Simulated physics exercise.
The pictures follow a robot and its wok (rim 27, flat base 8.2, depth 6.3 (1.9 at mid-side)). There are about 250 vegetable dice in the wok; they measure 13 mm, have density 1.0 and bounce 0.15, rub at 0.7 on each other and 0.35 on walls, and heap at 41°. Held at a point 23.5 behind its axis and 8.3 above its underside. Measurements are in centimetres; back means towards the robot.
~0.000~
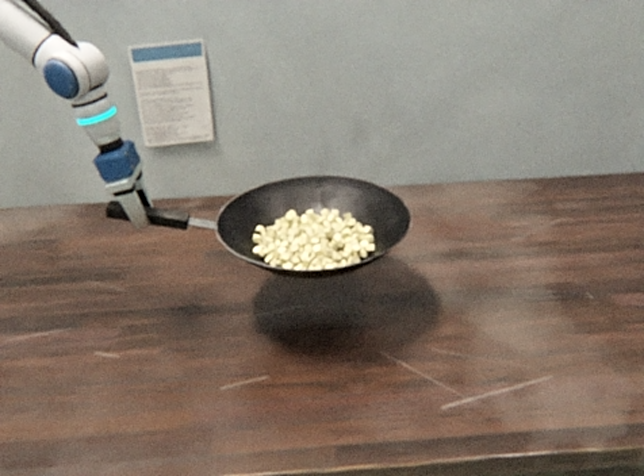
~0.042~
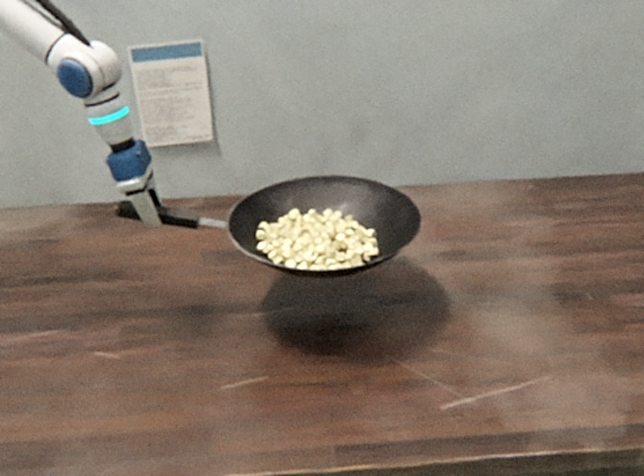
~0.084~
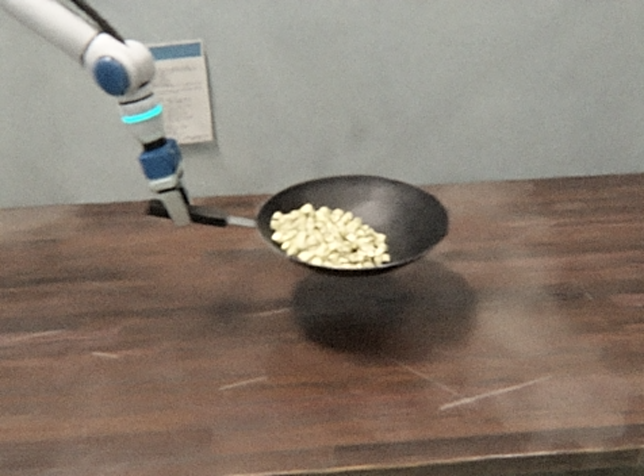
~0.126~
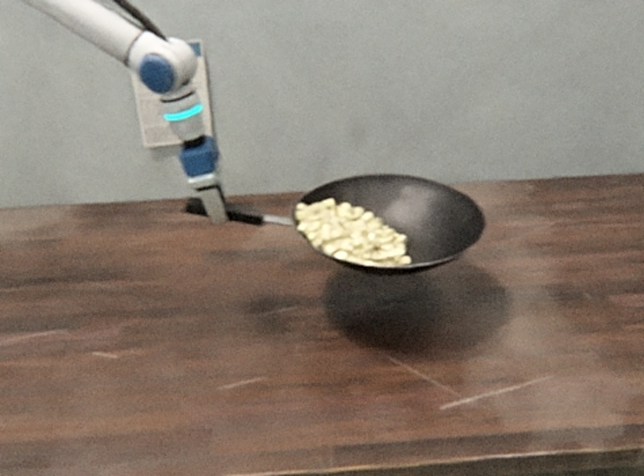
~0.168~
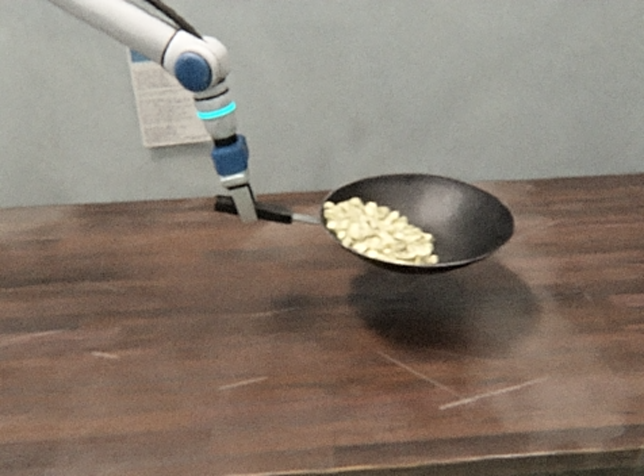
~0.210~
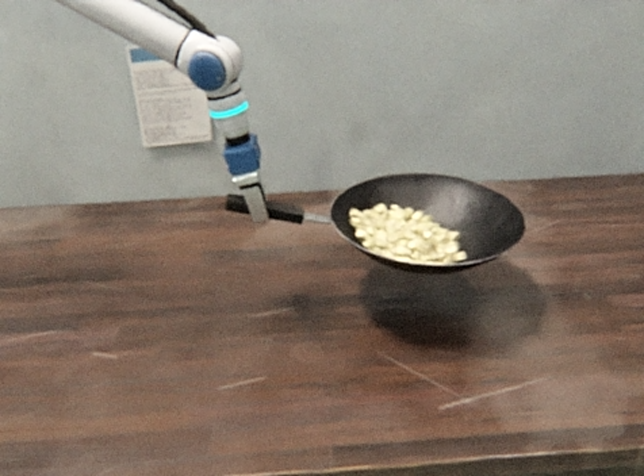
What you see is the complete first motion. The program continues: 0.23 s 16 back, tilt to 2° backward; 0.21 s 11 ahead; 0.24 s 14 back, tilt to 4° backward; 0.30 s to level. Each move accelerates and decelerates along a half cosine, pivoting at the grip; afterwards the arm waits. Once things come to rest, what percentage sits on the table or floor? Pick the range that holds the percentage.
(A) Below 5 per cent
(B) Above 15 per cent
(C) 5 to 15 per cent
5 to 15 per cent (C).
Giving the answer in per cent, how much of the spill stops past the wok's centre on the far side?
Roughly 90 %.
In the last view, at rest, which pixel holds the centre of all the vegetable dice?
Near pixel (287, 245).
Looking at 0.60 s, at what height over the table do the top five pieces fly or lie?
Height: Some 17 cm.
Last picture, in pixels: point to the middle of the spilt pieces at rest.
I'd point to somewhere close to (395, 289).
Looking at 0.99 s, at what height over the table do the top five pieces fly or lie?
13 cm, roughly.
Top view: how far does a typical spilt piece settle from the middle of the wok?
Roughly 16 centimetres.
After 0.60 s, tilted 2° backward, highest piece 17 above the table; 222 in the wok, 18 on the table or floor, 6 in flight or on a rim.
After 0.99 s, tilted 3° backward, highest piece 13 above the table; 222 in the wok, 24 on the table or floor.
After 1.39 s, level, highest piece 12 above the table; 222 in the wok, 24 on the table or floor.
After 2.44 s, level, highest piece 12 above the table; 222 in the wok, 24 on the table or floor.
In the end, 222 in the wok, 24 on the table or floor. That is 10 % on the table or floor.
